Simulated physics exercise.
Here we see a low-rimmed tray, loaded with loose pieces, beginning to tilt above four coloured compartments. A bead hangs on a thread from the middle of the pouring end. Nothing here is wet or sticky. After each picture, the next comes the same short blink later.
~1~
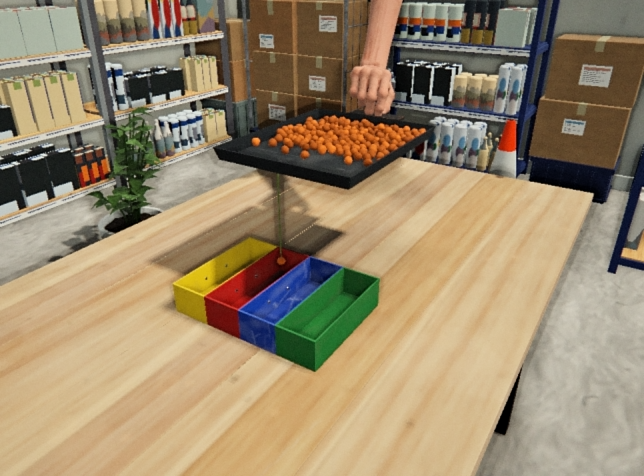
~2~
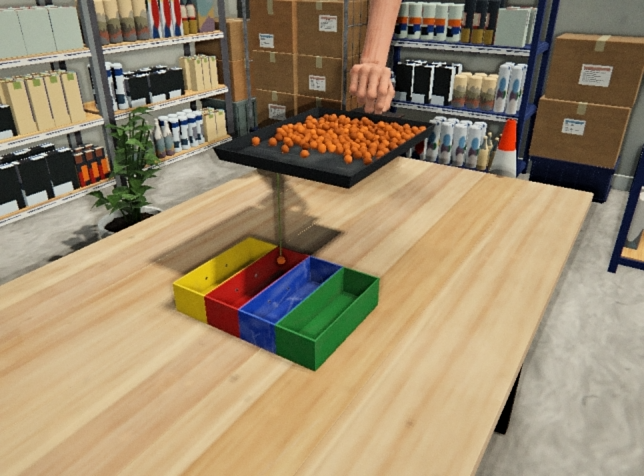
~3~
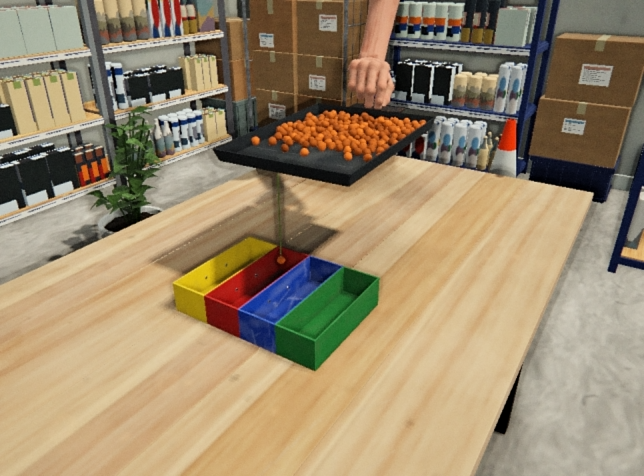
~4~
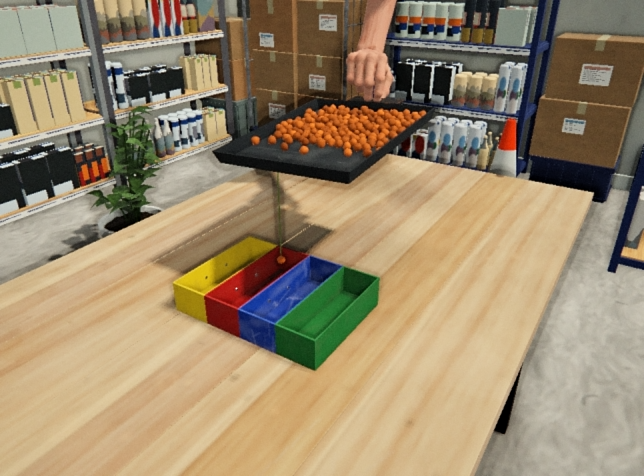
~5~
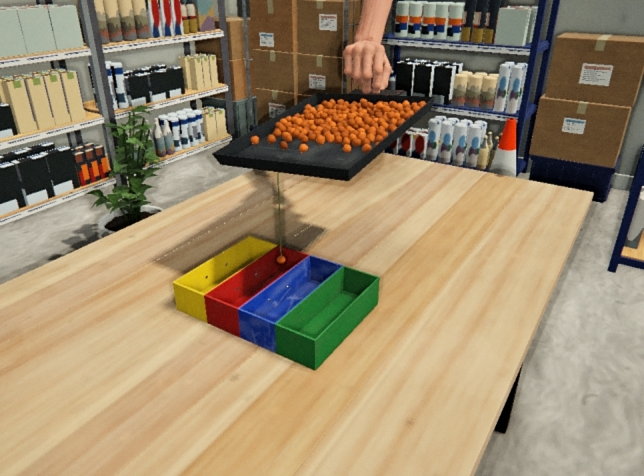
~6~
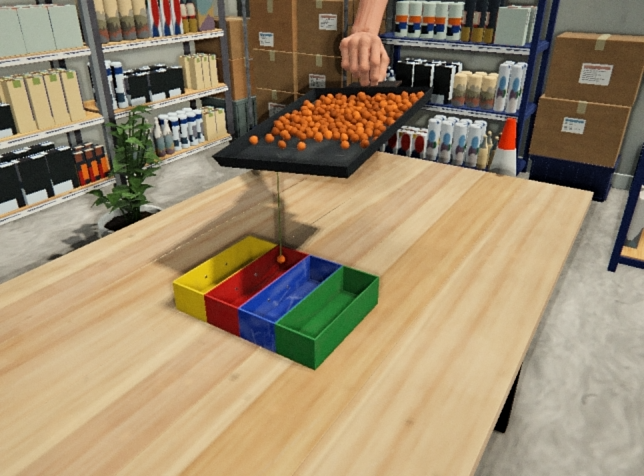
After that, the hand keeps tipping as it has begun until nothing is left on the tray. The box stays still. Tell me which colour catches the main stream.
The yellow cell catches it.
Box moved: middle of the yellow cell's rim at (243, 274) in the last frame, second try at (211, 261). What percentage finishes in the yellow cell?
It works out to 10 percent and then 70 percent.
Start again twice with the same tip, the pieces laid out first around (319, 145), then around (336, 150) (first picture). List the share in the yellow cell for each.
Respectively 50 and 50 per cent.
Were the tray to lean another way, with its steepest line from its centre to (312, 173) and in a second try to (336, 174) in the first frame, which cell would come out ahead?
Case 1 goes to that green cell, case 2 to the green one.
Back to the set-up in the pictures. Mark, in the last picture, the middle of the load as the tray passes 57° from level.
Centre estimate: (259, 135).
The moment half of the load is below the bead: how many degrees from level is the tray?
85 degrees.
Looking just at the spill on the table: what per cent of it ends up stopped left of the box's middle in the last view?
Left share: Close to 100 %.
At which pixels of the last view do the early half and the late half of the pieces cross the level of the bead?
Earlier half at (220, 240), later half at (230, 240).
Just after the last frame, tray tipped steeply; almost all on the tray; just a few in the yellow cell; just a few in the red cell; about a tenth falling or outside the box.
A moment on, tray tipped right over; just a few on the tray; roughly half in the yellow cell; about a tenth in the red cell; roughly half falling or outside the box.
Further on, tray tipped past a quarter turn; roughly half in the yellow cell; about a tenth in the red cell; roughly a third falling or outside the box.
When it is over, tray tipped past a quarter turn; roughly half in the yellow cell; about a tenth in the red cell; not one in the green cell; not one in the blue cell; roughly a third outside the box.
